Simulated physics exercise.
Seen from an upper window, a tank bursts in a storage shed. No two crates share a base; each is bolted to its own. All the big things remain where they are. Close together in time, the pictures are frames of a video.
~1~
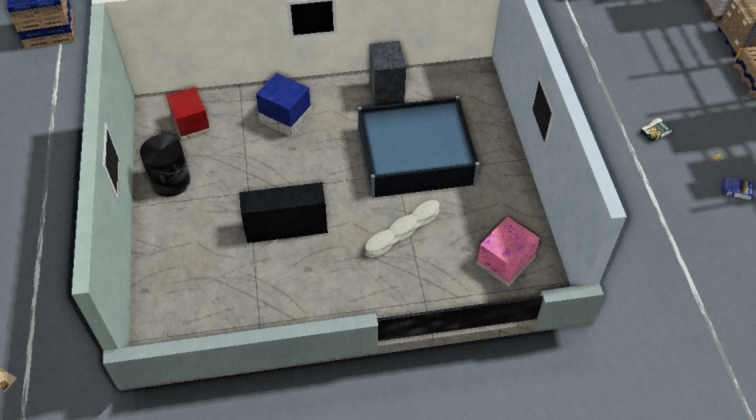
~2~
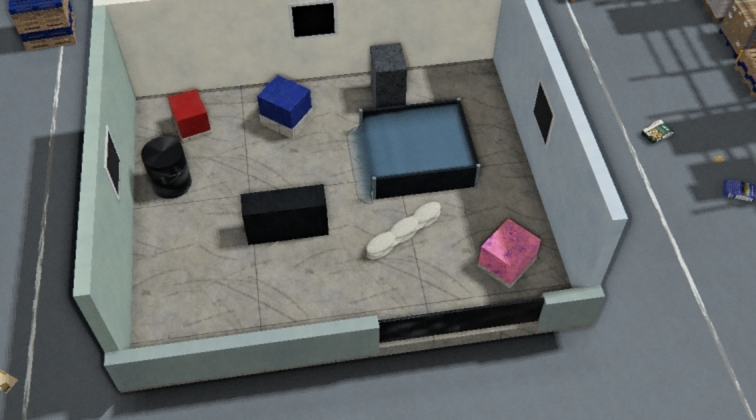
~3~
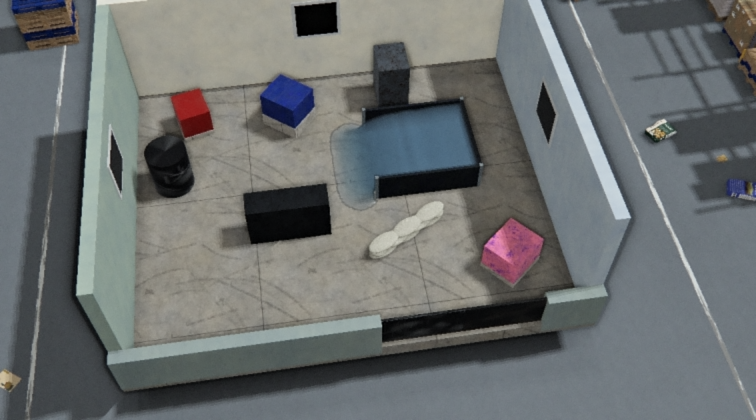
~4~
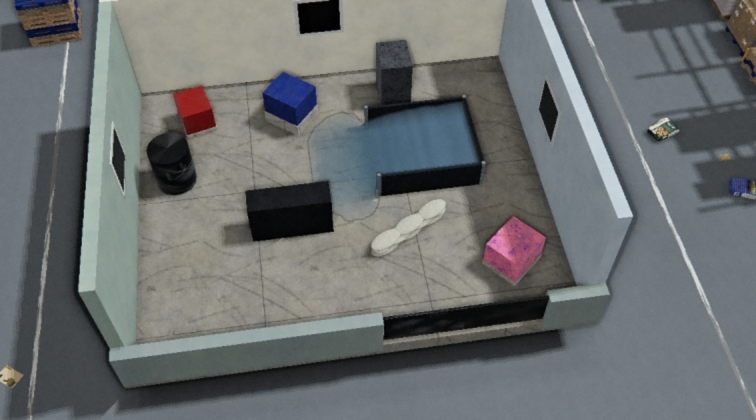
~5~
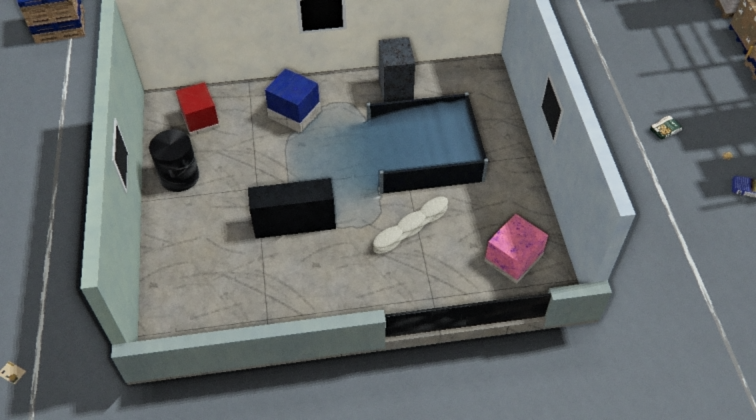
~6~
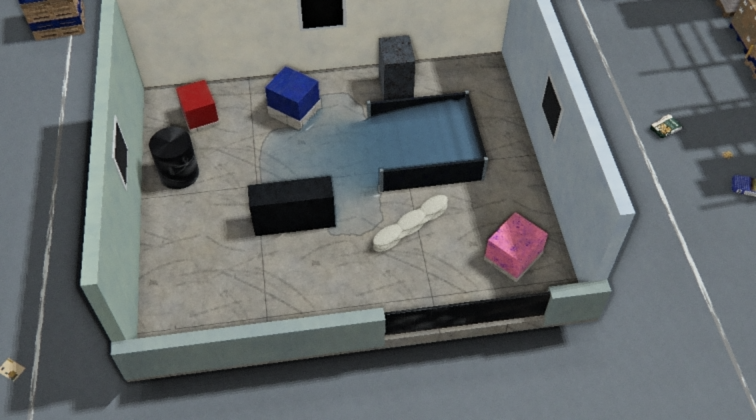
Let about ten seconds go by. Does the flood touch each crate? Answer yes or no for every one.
Blue crate: No; pink crate: No; red crate: Yes.
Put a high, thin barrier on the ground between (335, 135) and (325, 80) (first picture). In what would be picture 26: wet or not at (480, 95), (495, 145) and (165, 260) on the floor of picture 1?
In turn: Dry, clear, under water.
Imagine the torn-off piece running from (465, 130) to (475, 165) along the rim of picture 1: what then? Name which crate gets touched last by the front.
Last: The red crate.
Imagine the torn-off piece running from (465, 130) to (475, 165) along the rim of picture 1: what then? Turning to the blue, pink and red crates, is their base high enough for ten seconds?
In short: Blue is spared; pink is soaked; red is safe.
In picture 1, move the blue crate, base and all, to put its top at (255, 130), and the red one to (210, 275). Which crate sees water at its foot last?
Pink-painted one, last.
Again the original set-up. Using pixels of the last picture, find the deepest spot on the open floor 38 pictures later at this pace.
At about (277, 77).
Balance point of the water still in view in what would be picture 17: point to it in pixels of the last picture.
Near (324, 164).
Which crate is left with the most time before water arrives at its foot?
Easy - the pink crate.
A moment on, water covers 25 % of the floor; the blue crate water round its plinth, the pink crate not reached, the red crate water round its plinth.
Next, water covers 35 % of the floor; the blue crate water round its plinth, the pink crate not reached, the red crate water round its plinth.
Then, water covers 45 % of the floor; the blue crate water round its plinth, the pink crate not reached, the red crate water round its plinth.
Later, water covers 60 % of the floor; the blue crate water round its plinth, the pink crate not reached, the red crate water round its plinth.
In the end, water covers 90 % of the floor; the blue crate stayed above the water, the pink crate stayed above the water, the red crate was topped.
